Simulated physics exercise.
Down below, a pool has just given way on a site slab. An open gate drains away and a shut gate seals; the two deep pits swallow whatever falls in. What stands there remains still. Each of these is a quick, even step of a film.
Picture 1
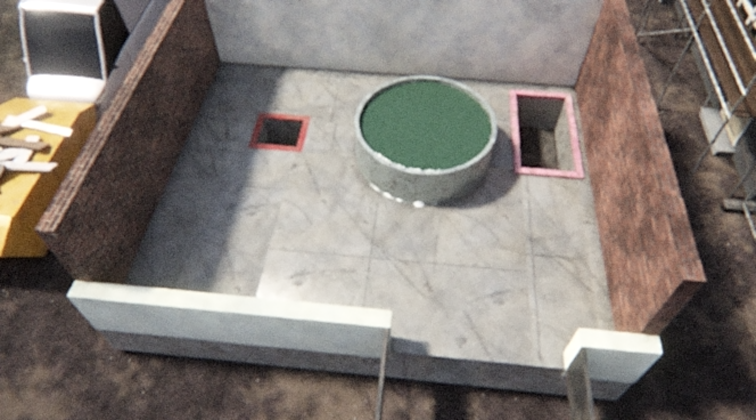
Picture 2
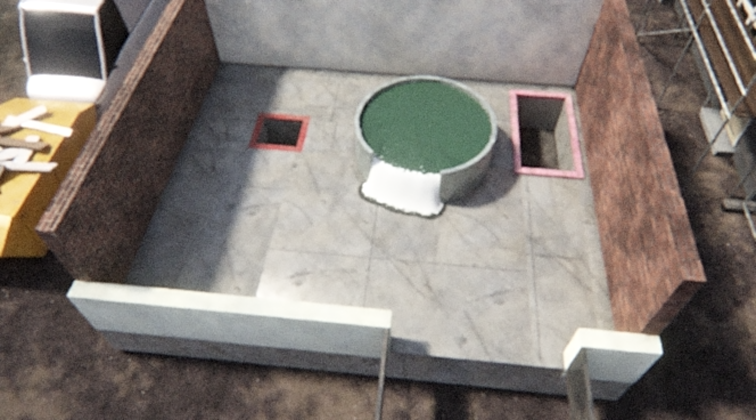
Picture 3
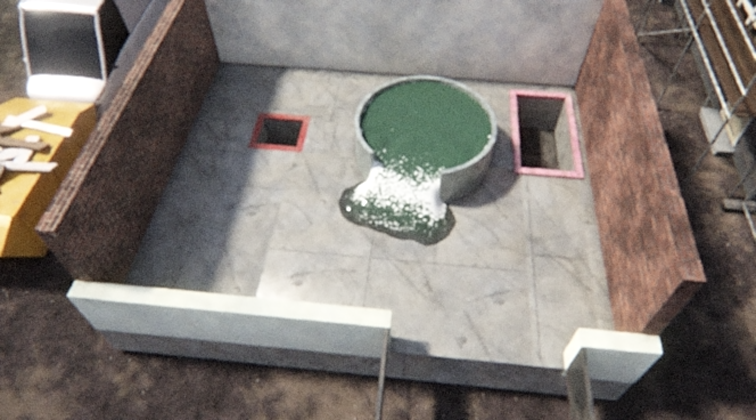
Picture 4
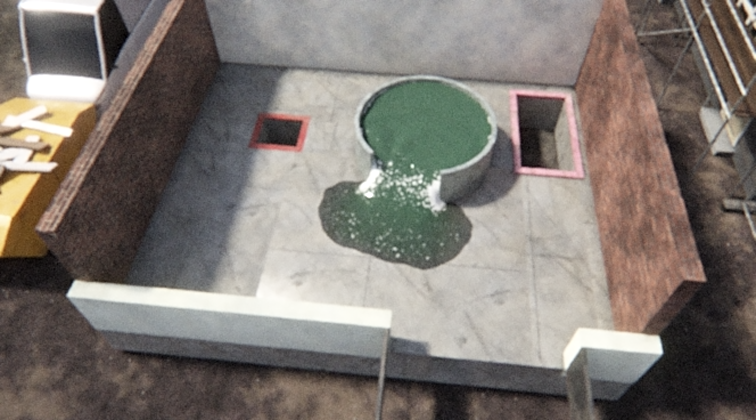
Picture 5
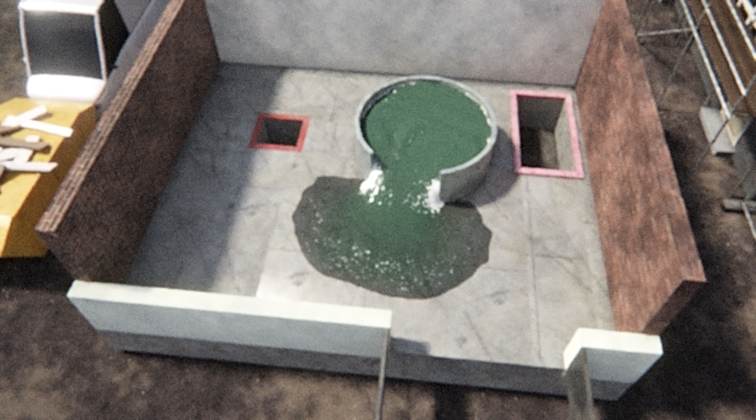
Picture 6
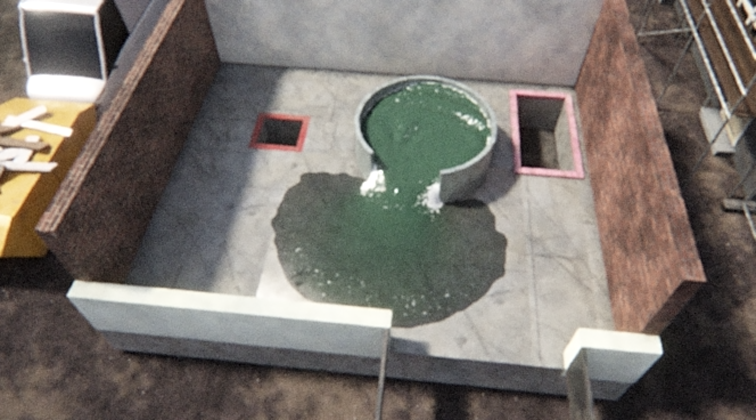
A round pool of dark green water stands on a grey slab seen from above, between brick walls at left and right, a pale wall behind and a low, broken white wall in front. A small red-edged opening lies left of the pool and a larger pink-edged one right. The pool's front opens in white foam, and green water pours out, spreading widely toward the low wall while the view stays still.
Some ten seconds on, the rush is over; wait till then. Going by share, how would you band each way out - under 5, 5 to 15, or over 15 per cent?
Result: The gate is likely to claim a large share past fifteen per cent; the pink pit is likely to claim a small share beneath five per cent; the red pit is likely to claim a middle share of five to fifteen per cent.
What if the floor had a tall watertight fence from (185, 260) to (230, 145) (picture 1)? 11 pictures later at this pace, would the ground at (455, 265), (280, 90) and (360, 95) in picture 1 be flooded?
Going spot by spot: Drenched, then high and dry, then high and dry.
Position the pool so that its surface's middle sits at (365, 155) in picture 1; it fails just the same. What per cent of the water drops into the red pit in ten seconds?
I'd put the red pit near 14 per cent of the whole.
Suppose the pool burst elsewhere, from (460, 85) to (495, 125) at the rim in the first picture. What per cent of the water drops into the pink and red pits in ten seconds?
Pink: 70 percent; red: 2 percent.
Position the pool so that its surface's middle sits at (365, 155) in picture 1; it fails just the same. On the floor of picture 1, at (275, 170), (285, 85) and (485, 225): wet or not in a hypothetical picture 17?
Location one: Bone dry; location two: Bone dry; location three: Bone dry.
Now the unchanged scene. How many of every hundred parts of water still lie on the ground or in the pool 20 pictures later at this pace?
84 %.
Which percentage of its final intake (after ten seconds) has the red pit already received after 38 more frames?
Close to 35 percent.
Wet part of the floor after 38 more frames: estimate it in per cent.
Around 65 in a hundred.
A moment on, water covers 30 % of the floor; the gate 2 %, the pink pit 0 %, the red pit 0 %.
Next, water covers 40 % of the floor; the gate 8 %, the pink pit 0 %, the red pit 0 %.
Then, water covers 45 % of the floor; the gate 17 %, the pink pit 0 %, the red pit 0 %.
Later, water covers 65 % of the floor; the gate 26 %, the pink pit 0 %, the red pit 3 %.
In the end, water covers 85 % of the floor; the gate 32 %, the pink pit 0 %, the red pit 9 %.
